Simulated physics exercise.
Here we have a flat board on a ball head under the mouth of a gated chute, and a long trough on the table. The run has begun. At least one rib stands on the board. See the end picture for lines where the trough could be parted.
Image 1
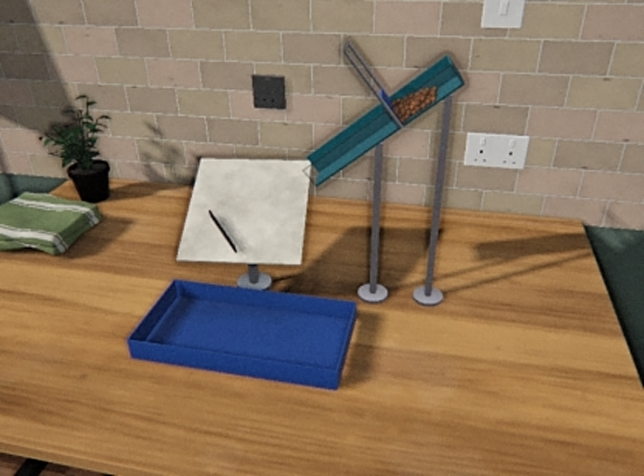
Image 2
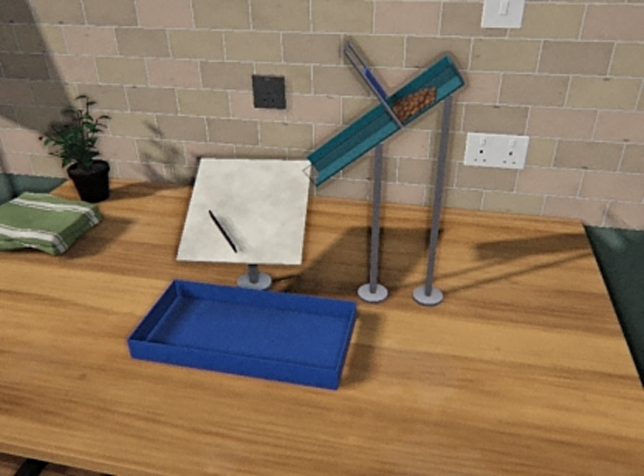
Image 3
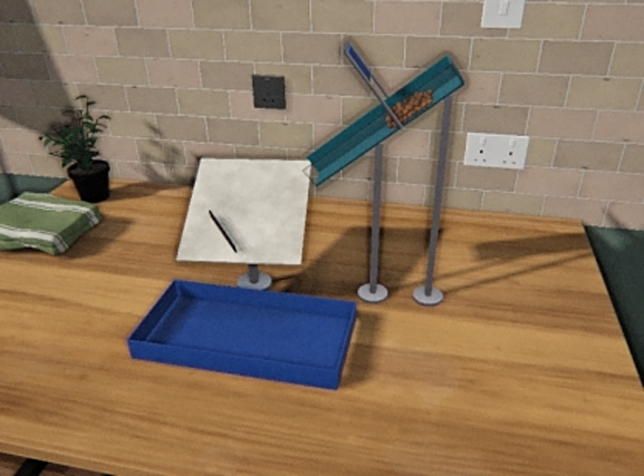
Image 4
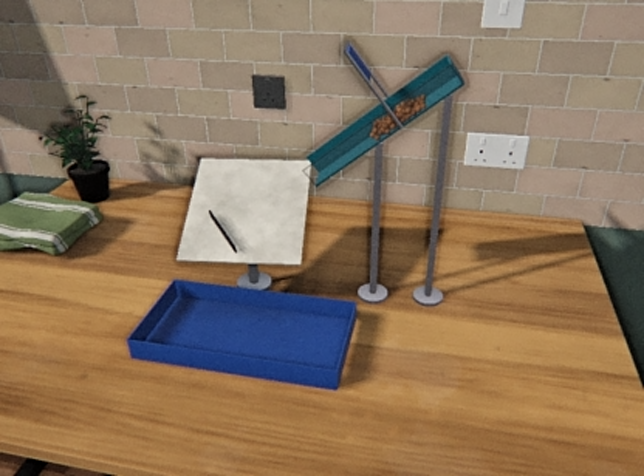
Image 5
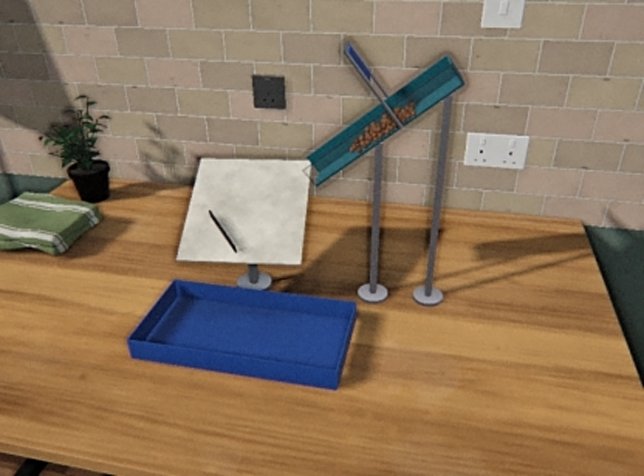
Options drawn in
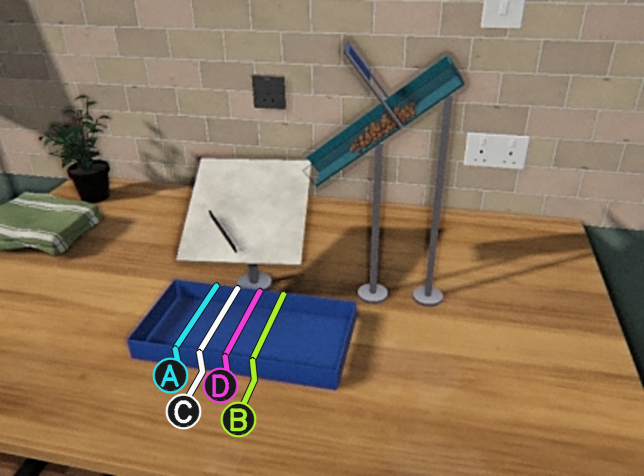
The clip opens on small brown balls bunched behind a raised gate in a sloping teal chute, above a tilted pale board with a dark rib and an empty blue trough. The balls then slide down and leftward past the gate, spreading along the chute, while everything else stays still.
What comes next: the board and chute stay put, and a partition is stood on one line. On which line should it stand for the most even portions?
The answer is line D.
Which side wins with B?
The left side.
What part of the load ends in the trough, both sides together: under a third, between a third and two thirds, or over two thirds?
It is over two thirds.
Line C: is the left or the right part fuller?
Right.
On the marked copy, line A crosses the front rim at (175, 347); line B crosses the front rim at (252, 359); line C crosses the front rim at (199, 351); line D crosses the front rim at (225, 355).
With A, of what is caught, a stray few on the left of the divider, nearly all on the right.
With B, of what is caught, nearly all on the left of the divider, a small part on the right.
With C, of what is caught, a small part on the left of the divider, nearly all on the right.
With D, of what is caught, about a third on the left of the divider, about two thirds on the right.
